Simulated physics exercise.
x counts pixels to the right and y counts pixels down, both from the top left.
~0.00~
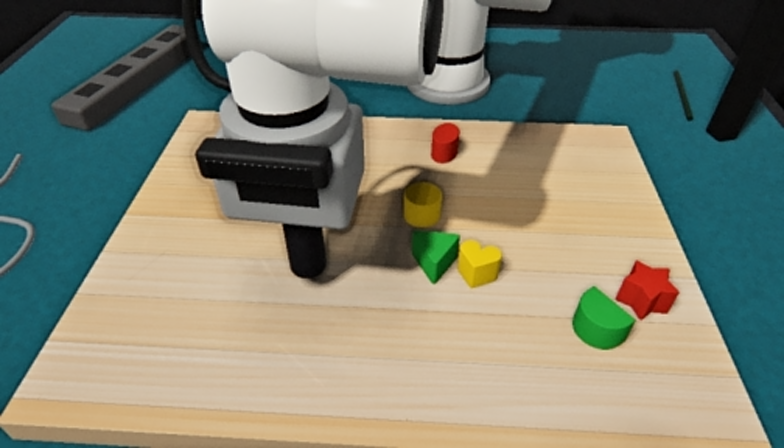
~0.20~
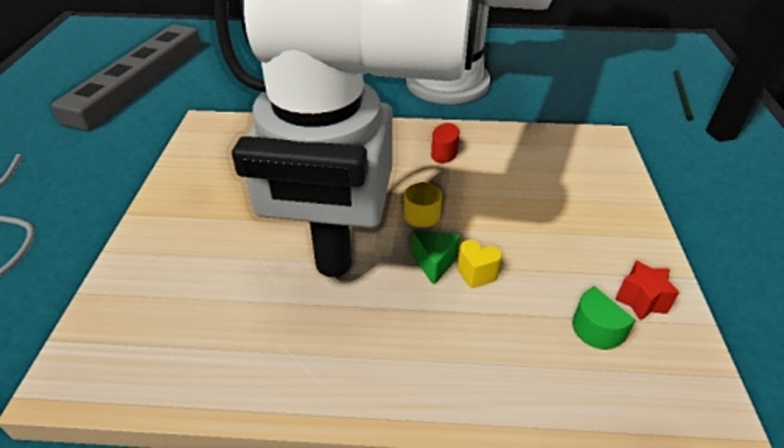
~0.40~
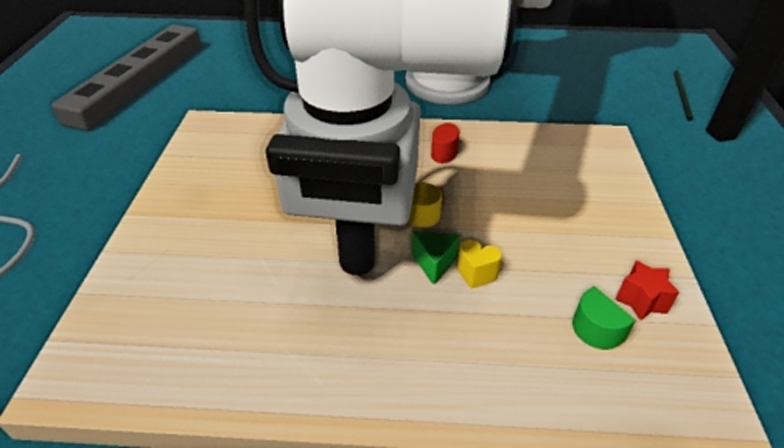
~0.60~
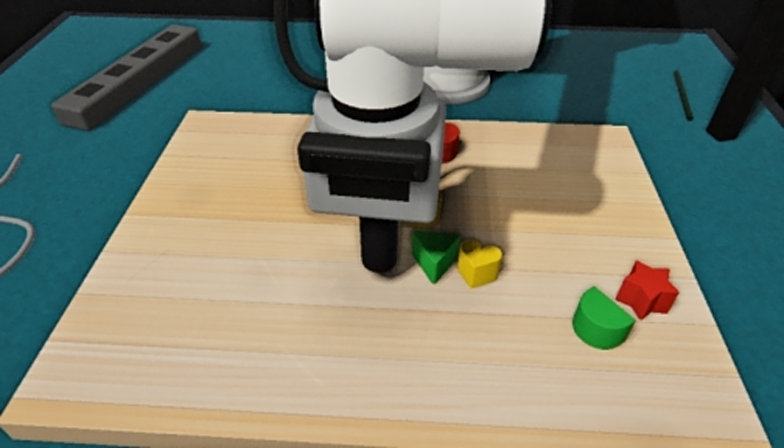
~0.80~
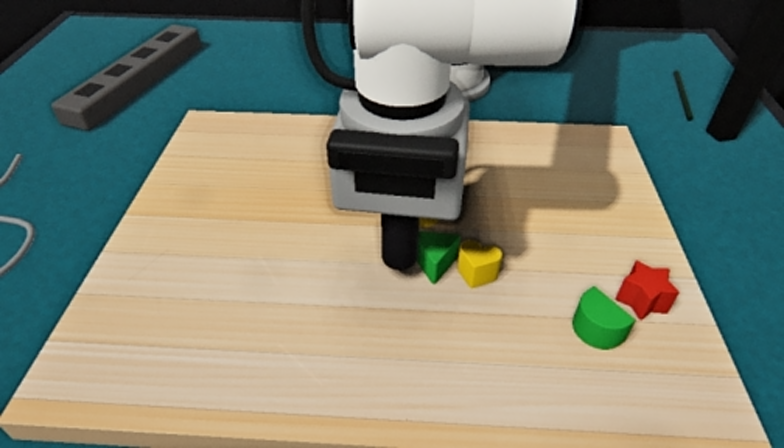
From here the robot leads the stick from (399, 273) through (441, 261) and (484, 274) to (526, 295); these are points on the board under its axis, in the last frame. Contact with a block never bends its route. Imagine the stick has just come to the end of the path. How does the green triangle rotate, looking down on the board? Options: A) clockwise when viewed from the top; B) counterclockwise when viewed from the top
I'll go with B - counterclockwise when viewed from the top.
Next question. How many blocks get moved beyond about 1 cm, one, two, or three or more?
In total, two blocks get moved by over 1 cm.
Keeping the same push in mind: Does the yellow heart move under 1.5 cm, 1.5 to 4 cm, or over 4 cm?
Long: Over 4 cm.
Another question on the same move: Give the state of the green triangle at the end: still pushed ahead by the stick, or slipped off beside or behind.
It comes off the stick's front.
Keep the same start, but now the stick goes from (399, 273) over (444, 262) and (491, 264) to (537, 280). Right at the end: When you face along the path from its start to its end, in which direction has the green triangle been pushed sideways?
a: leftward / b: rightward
Option a.
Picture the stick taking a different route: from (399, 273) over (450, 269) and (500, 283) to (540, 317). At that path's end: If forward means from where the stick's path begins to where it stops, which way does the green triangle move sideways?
Left side.
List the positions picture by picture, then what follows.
Stick tip at (309, 267); block tops, green triangle at (436, 242); yellow heart at (480, 252); green half-round block at (604, 309), in the first frame.
Stick at (334, 266); blocks unchanged, in the second frame.
Stick at (357, 264); blocks unchanged, in the third frame.
Stick at (379, 261); blocks unchanged, in the fourth frame.
Stick at (399, 259); green triangle at (436, 242); yellow heart at (480, 252); green half-round block at (604, 309), in the fifth frame.
What follows on the original path. One third of the way, stick at (443, 247); green triangle at (474, 232); yellow heart at (495, 253), turned 55° clockwise.
Two thirds of the way, stick at (487, 260); green triangle at (509, 234); yellow heart at (531, 261), turned 80° clockwise.
At the end, stick at (530, 281); green triangle at (514, 235), turned 20° anticlockwise; yellow heart at (567, 268), turned 30° clockwise; green half-round block in place.
